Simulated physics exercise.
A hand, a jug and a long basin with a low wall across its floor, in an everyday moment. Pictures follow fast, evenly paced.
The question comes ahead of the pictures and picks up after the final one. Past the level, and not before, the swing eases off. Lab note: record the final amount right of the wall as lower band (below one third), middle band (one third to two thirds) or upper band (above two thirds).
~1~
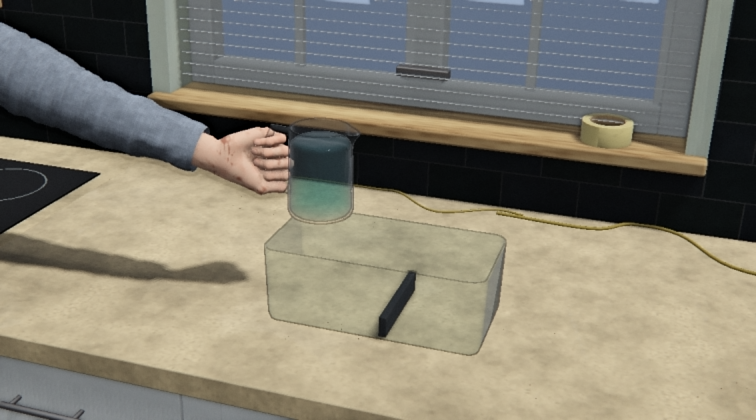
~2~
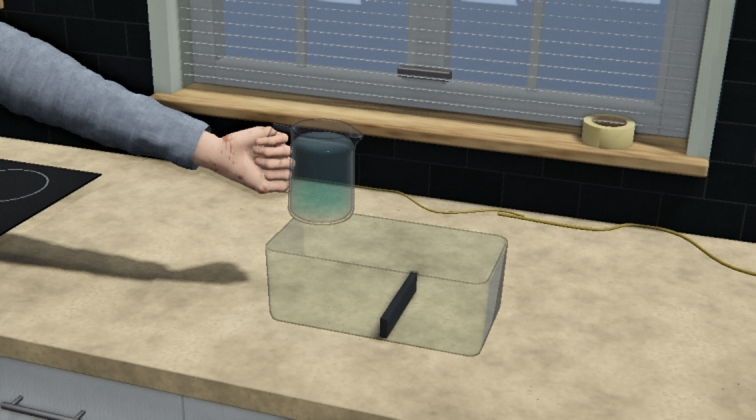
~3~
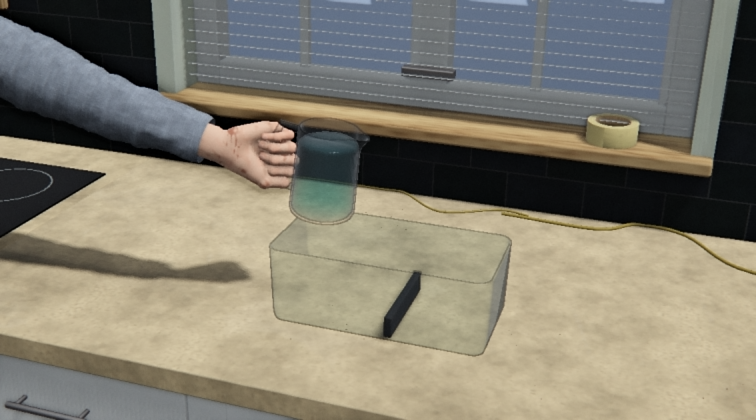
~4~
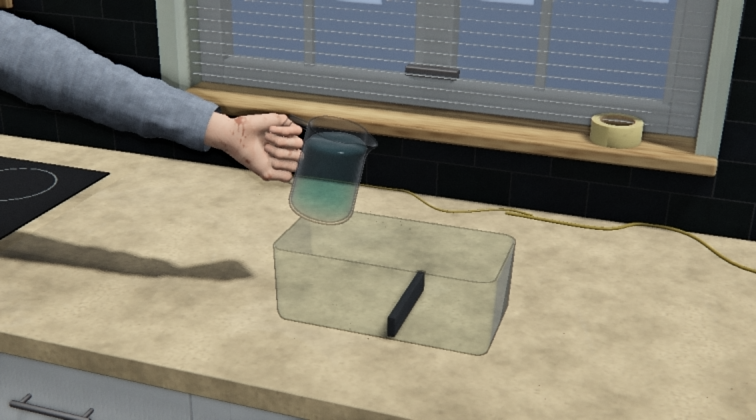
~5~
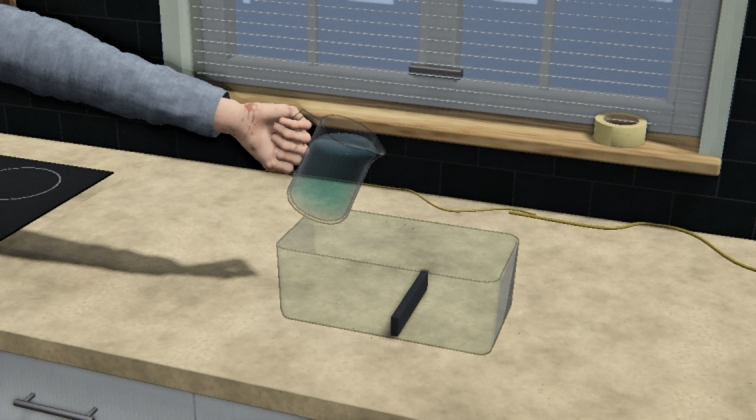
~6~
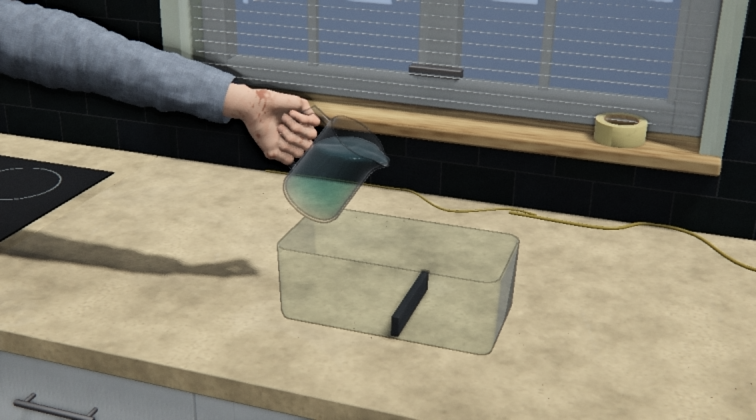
Short answer, the right side holds a middle share of a third to two thirds.
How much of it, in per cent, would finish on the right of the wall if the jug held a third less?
About 25 parts in a hundred, give or take.
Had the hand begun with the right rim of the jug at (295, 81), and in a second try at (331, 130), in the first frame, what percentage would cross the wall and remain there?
First about 15, then 10 per cent.
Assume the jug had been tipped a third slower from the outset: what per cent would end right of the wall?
Around 60 percent.
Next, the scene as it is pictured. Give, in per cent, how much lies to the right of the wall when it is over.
It is close to 45 per cent.
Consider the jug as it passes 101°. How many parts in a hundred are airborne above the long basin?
About 15 per cent.
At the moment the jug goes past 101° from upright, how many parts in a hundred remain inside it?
Some 65 per cent.
A moment on, the jug is tipped right over and 63 per cent is still to pour, 5 is left of the wall and 16 right of it.
Next, the jug is tipped right over and 12 per cent is still to pour, 38 is left of the wall and 43 right of it.
Then the jug is tipped right over and 0 per cent is still to pour, 52 is left of the wall and 47 right of it.
Later the jug is tipped right over and 0 per cent is still to pour, 52 is left of the wall and 47 right of it.
In the end 52 per cent lies left of the wall, 47 right of it and 1 outside.
